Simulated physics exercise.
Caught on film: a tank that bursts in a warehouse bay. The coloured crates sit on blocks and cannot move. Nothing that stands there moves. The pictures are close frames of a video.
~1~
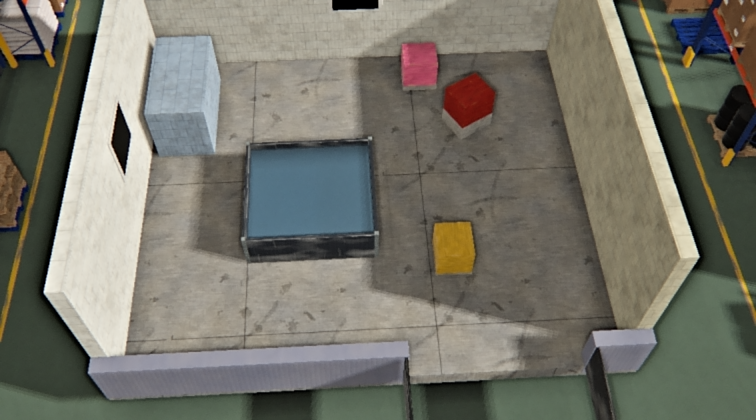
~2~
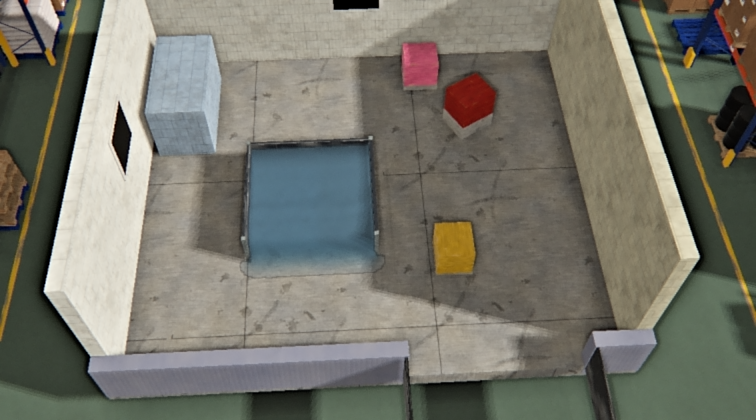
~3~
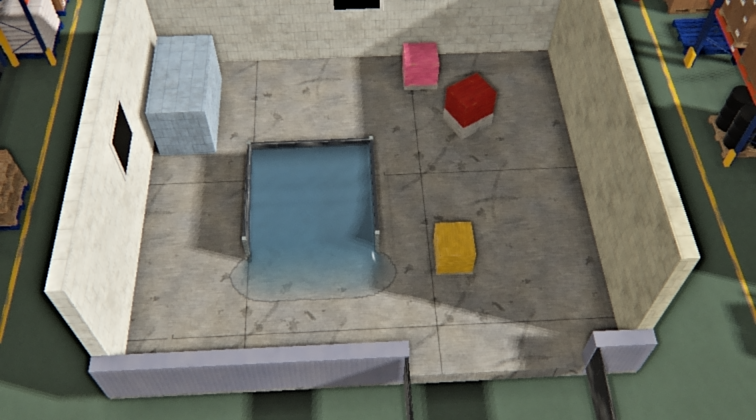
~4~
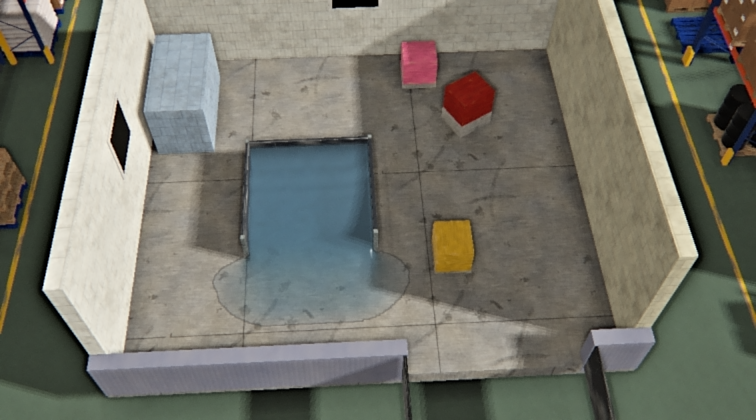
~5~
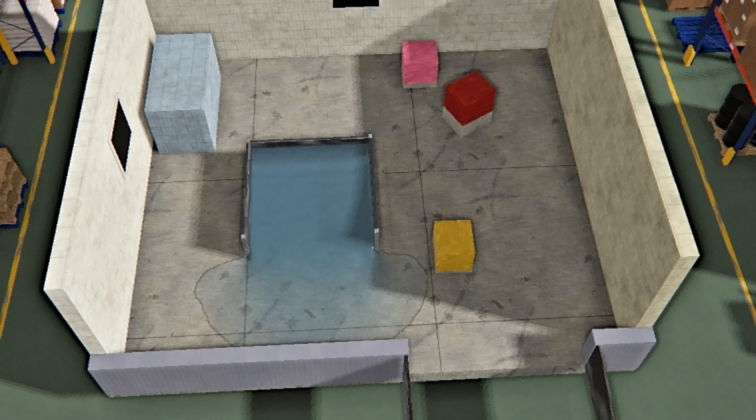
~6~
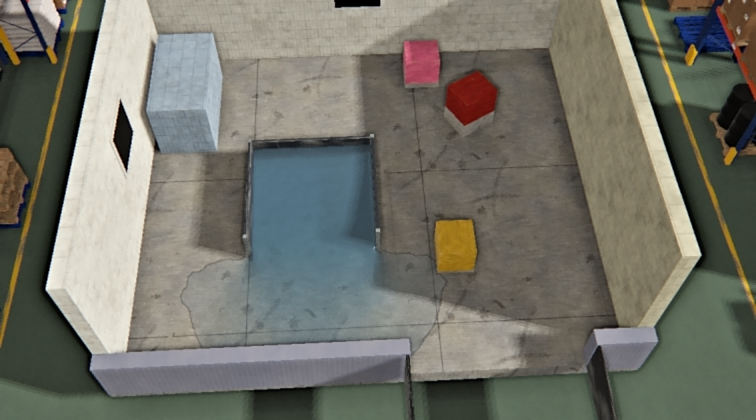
Water poured out of the near side of an open tank in a walled warehouse bay and spread across the concrete floor to the low front wall, while the colored blocks around it stayed put.
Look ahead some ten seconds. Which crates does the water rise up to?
In the end: The yellow crate is wetted; the red crate escapes dry; the pink crate escapes dry.
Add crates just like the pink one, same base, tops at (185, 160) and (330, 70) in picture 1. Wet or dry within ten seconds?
In that order: Is wetted, remains dry.
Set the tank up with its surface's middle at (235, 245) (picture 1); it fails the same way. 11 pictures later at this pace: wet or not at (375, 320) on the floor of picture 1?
At that place: Under water.
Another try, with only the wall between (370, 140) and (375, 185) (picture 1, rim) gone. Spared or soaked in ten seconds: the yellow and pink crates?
Then: The yellow crate is soaked, the pink crate gets wet.
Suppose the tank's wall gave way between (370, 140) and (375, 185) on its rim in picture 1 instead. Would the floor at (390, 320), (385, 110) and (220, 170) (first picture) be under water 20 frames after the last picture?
One after the other: Not flooded, wet, not flooded.
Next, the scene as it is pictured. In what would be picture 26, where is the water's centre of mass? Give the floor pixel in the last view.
Around (305, 287).
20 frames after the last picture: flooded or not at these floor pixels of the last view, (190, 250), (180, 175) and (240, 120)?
One after the other: Wet, under water, no water.
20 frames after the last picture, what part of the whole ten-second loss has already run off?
Close to 45 %.
A moment on, water covers 20 % of the floor; the yellow crate water round its plinth, the red crate not reached, the pink crate not reached.
Next, water covers 25 % of the floor; the yellow crate water round its plinth, the red crate not reached, the pink crate not reached.
Then, water covers 45 % of the floor; the yellow crate water round its plinth, the red crate not reached, the pink crate not reached.
Later, water covers 75 % of the floor; the yellow crate water round its plinth, the red crate not reached, the pink crate not reached.
In the end, water covers 95 % of the floor; the yellow crate was topped, the red crate stayed above the water, the pink crate stayed above the water.
